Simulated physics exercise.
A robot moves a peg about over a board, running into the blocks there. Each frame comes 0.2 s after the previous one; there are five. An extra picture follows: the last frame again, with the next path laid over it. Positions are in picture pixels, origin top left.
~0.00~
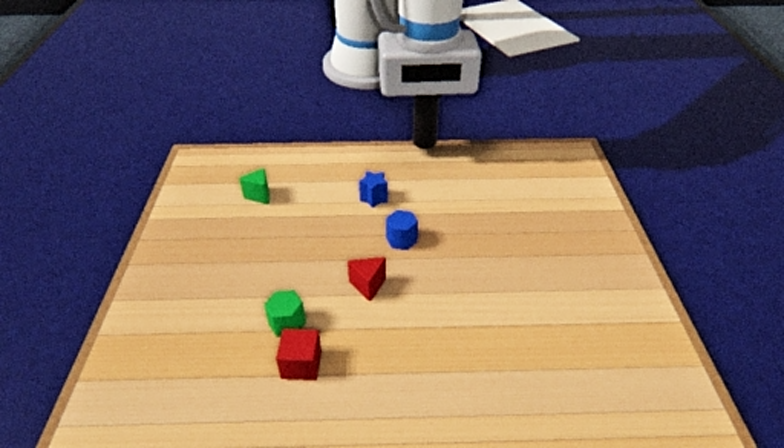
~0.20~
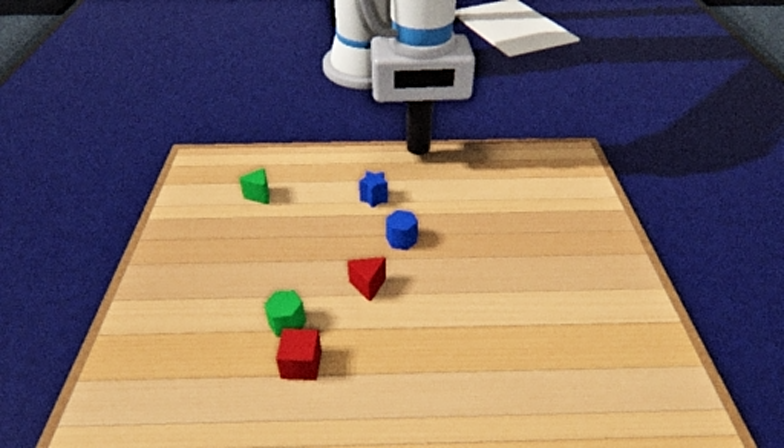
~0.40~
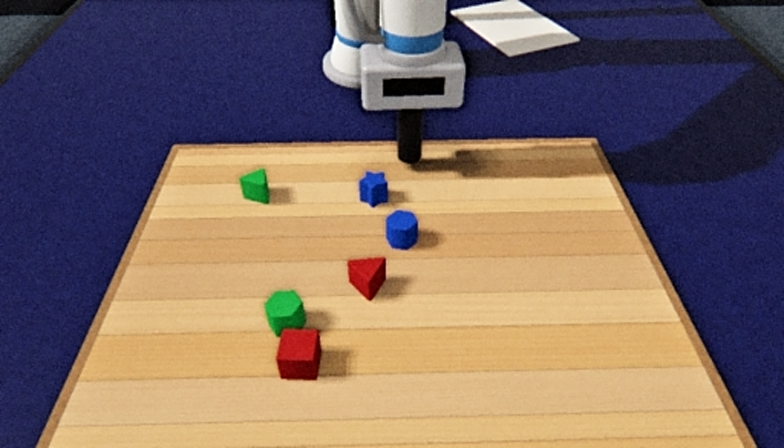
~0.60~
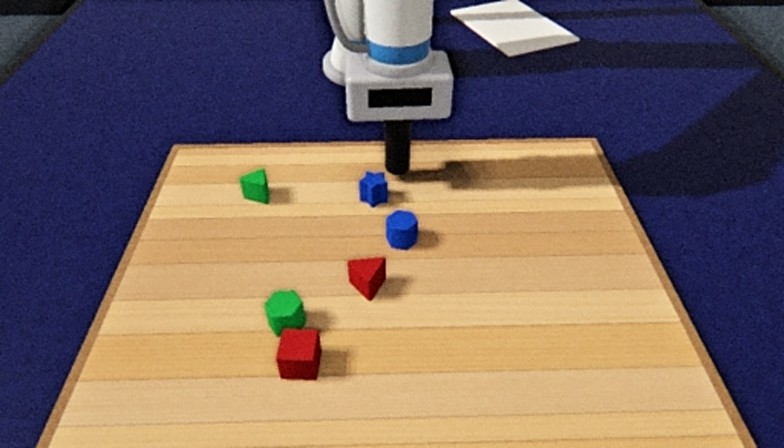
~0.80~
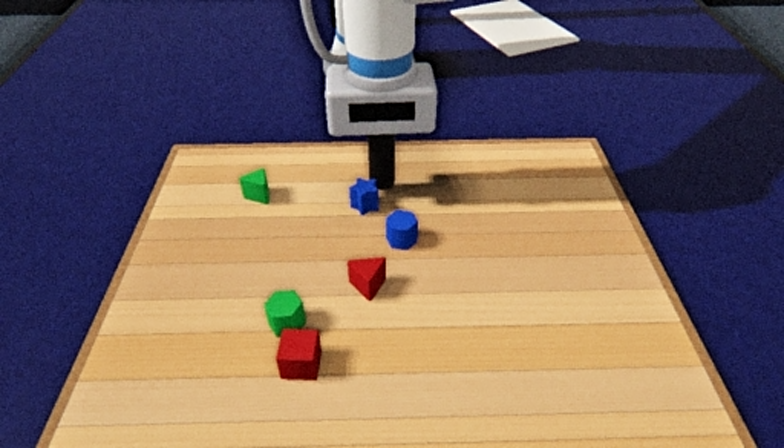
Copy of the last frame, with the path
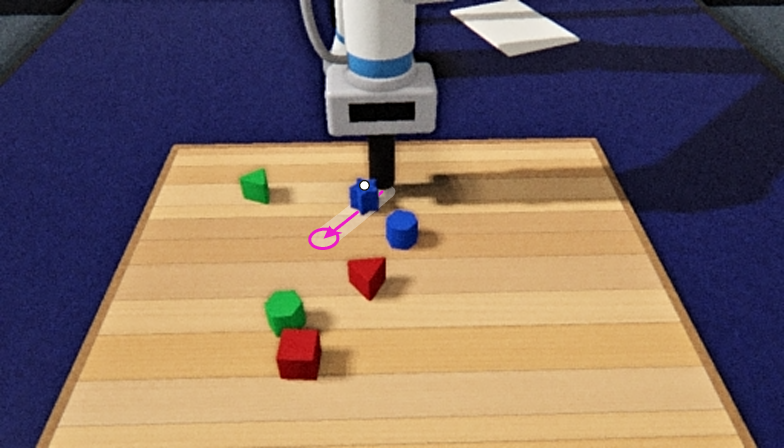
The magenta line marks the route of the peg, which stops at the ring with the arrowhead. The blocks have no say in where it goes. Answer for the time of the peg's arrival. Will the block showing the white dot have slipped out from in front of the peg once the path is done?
Going by the path, no.
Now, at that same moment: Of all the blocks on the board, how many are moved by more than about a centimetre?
Total moved: One.
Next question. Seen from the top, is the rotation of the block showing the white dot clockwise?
I expect so.
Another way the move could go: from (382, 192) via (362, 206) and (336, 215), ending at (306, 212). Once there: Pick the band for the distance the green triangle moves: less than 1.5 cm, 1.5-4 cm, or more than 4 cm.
Offset: Below 1.5 cm.
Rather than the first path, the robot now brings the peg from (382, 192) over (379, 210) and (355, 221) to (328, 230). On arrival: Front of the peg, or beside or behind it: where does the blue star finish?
I'd say it is still being pushed.
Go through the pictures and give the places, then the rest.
Peg tip at (425, 144); block tops, blue star at (374, 178); blue hexagonal block at (402, 219), in the first picture.
Peg at (418, 149); blocks unchanged, in the second picture.
Peg at (409, 158); blocks unchanged, in the third picture.
Peg at (398, 169); blocks unchanged, in the fourth picture.
Peg at (382, 183); blue star at (364, 185); blue hexagonal block at (402, 219), in the fifth picture.
Path on the board, from (382, 192) directly to (324, 239); the dot is on the blue star.
The first path, step by step. One third of the way, peg at (363, 199); blue star at (342, 200), turned 15° clockwise.
Two thirds of the way, peg at (344, 214); blue star at (320, 212), turned 45° clockwise.
At the end, peg at (323, 230); blue star at (297, 227), turned 50° clockwise; blue hexagonal block in place.
